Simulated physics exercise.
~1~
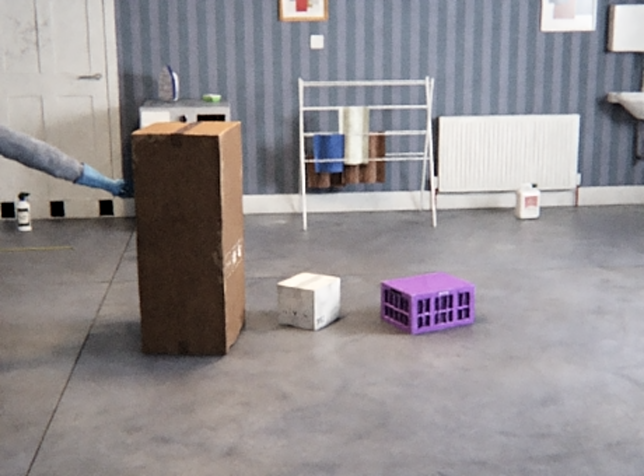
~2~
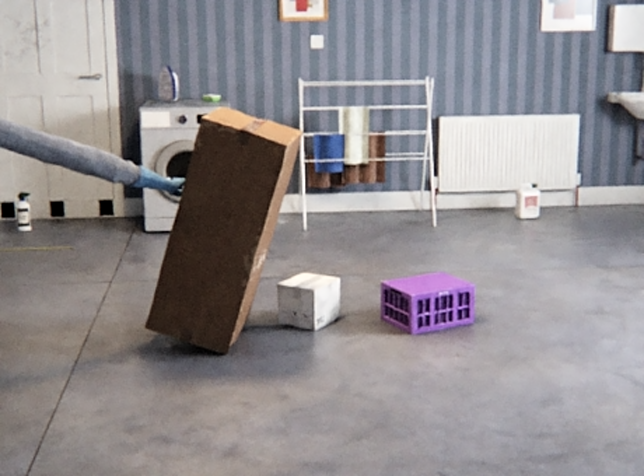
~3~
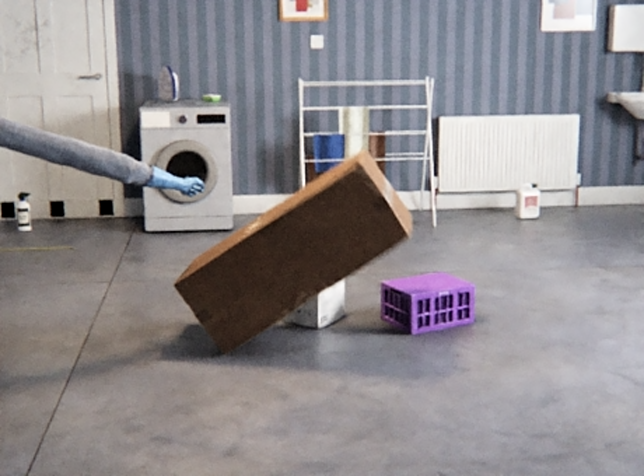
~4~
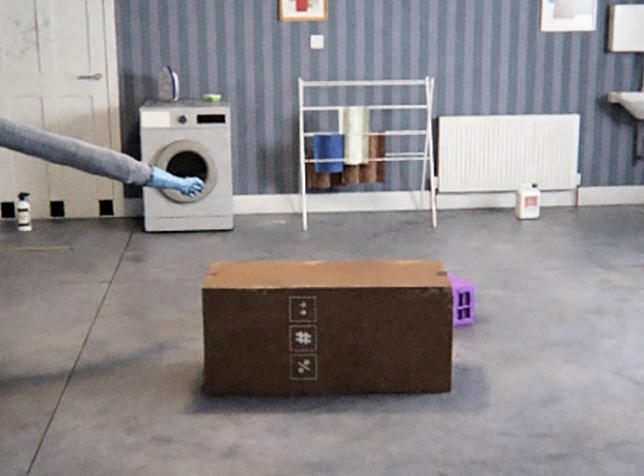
In a laundry room, a gloved hand topples a tall brown box onto its side.
